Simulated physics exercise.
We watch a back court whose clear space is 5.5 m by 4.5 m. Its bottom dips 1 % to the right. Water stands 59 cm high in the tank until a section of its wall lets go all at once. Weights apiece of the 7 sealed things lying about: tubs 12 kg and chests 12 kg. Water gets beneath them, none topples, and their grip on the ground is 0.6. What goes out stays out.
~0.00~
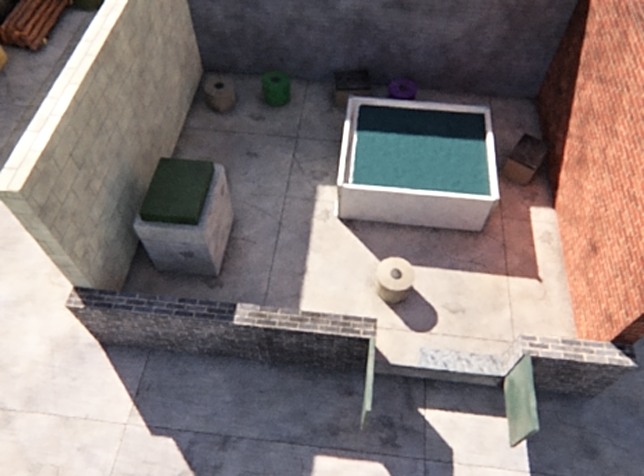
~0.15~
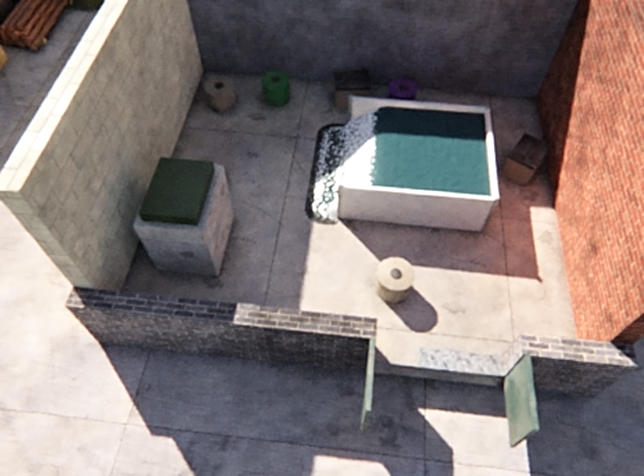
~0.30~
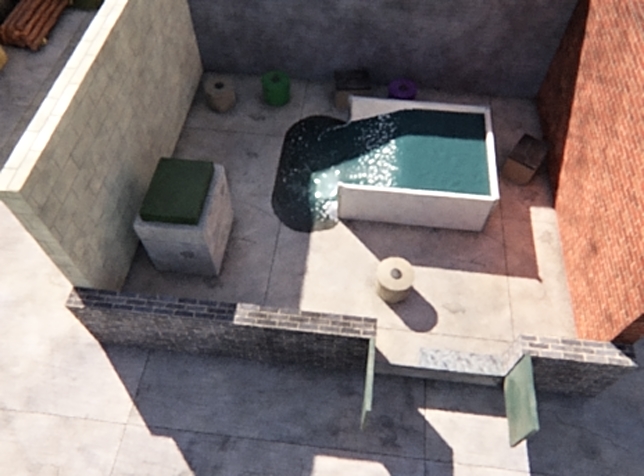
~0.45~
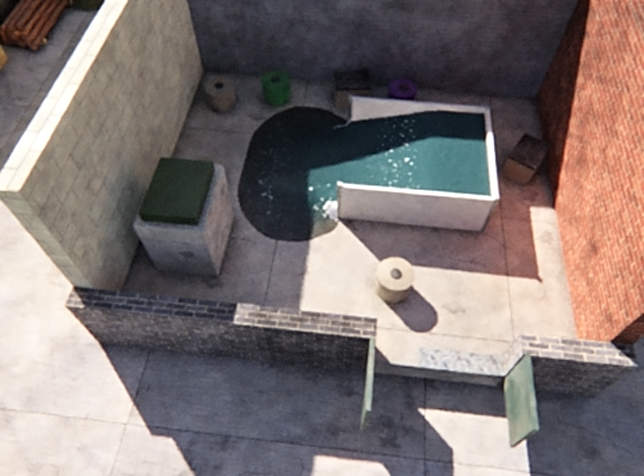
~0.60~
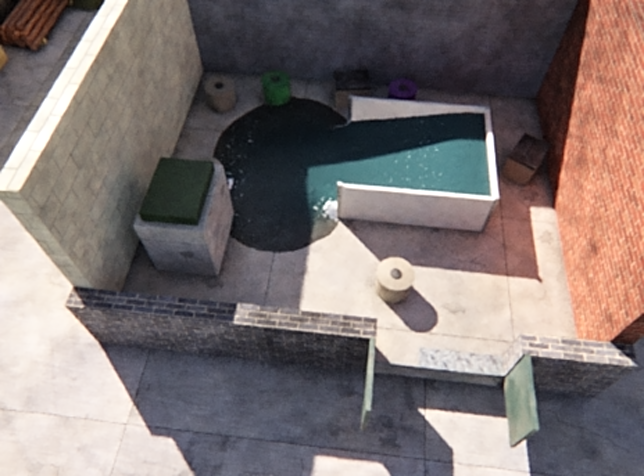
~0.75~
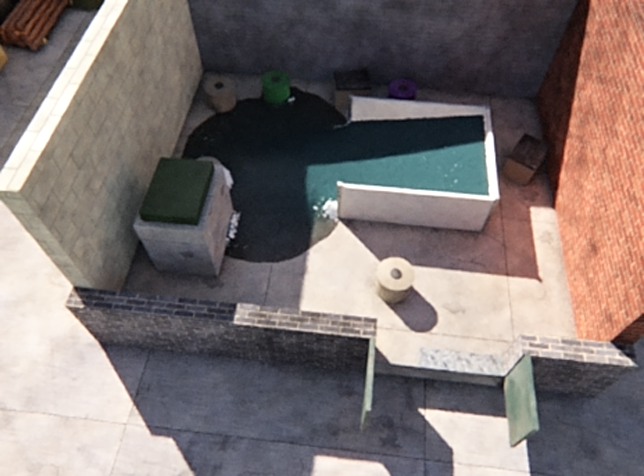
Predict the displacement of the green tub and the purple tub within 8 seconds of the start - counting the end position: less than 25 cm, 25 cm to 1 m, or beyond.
Green tub travels far; purple tub gets carried off.
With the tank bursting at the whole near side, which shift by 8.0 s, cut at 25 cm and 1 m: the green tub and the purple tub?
Then the green tub stays put, the purple tub stays put.
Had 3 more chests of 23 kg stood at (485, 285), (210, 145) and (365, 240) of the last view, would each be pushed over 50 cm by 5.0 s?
In that order: Short of it, past it, less.
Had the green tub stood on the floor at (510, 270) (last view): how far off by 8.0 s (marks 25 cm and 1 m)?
It is nudged along.
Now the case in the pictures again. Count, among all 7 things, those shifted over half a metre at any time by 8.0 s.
I count 6.
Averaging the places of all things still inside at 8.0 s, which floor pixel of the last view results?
Around (460, 205).
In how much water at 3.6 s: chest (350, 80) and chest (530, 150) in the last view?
Roughly 7 and 0 cm.
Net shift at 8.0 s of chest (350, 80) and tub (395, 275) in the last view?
In turn: 300 cm, 80 cm.
After 1.6 s the green tub is near (269, 72), 0.2 m from its start, aground; the purple tub is near (403, 88), 0.0 m from its start, aground; 0 of 7 are out; 2 afloat.
After 3.6 s the green tub is near (306, 99), 0.7 m from its start, afloat; the purple tub is near (408, 90), 0.1 m from its start, aground; 0 of 7 are out; 3 afloat.
After 5.6 s the green tub is near (434, 97), 2.5 m from its start, afloat; the purple tub is near (537, 116), 2.0 m from its start, afloat; 0 of 7 are out; 5 afloat.
After 8.0 s the green tub is near (509, 114), 3.6 m from its start, afloat; the purple tub is near (554, 213), 3.0 m from its start, afloat; 0 of 7 are out; 6 afloat.
